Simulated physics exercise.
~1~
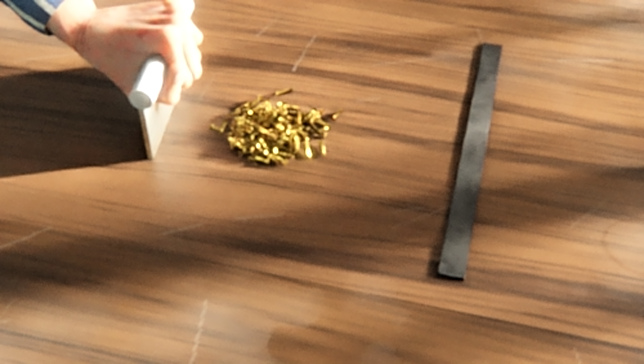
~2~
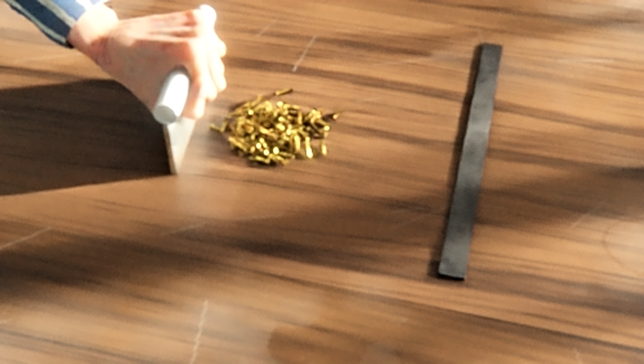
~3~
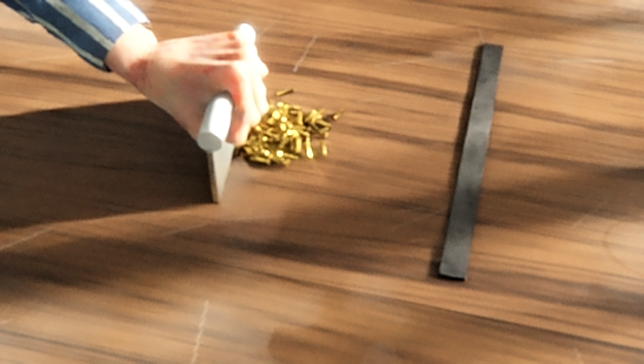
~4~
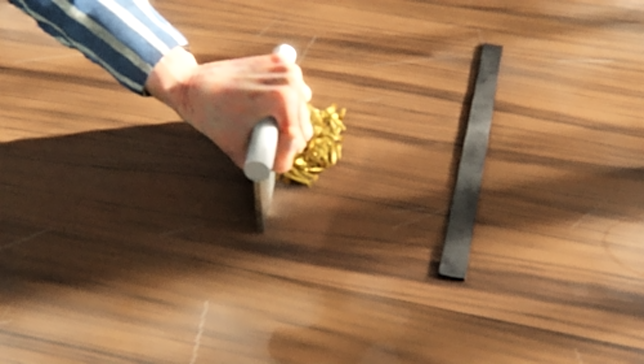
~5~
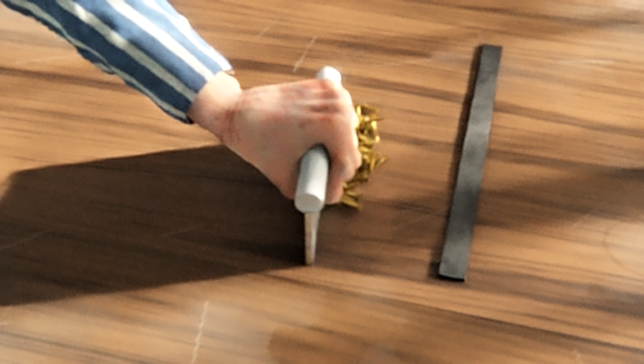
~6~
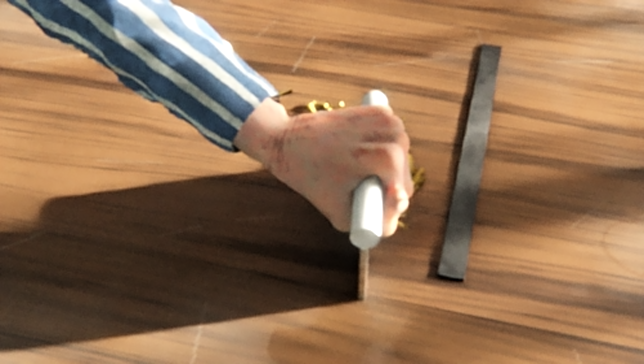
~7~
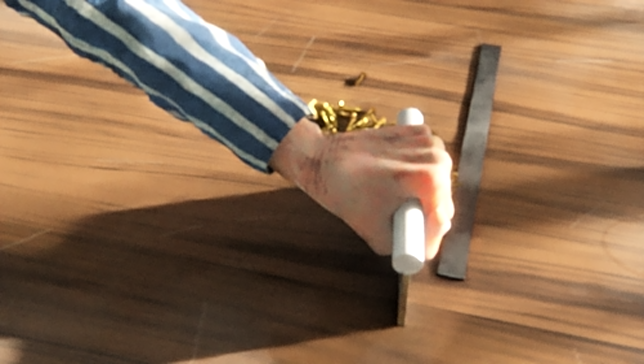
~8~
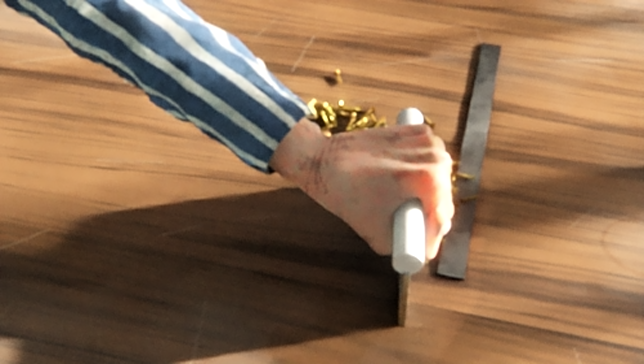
Hand in striped sleeve pushing a scraper through brass-coloured screws on a wooden surface, stopping with the pile short of a dark strip.
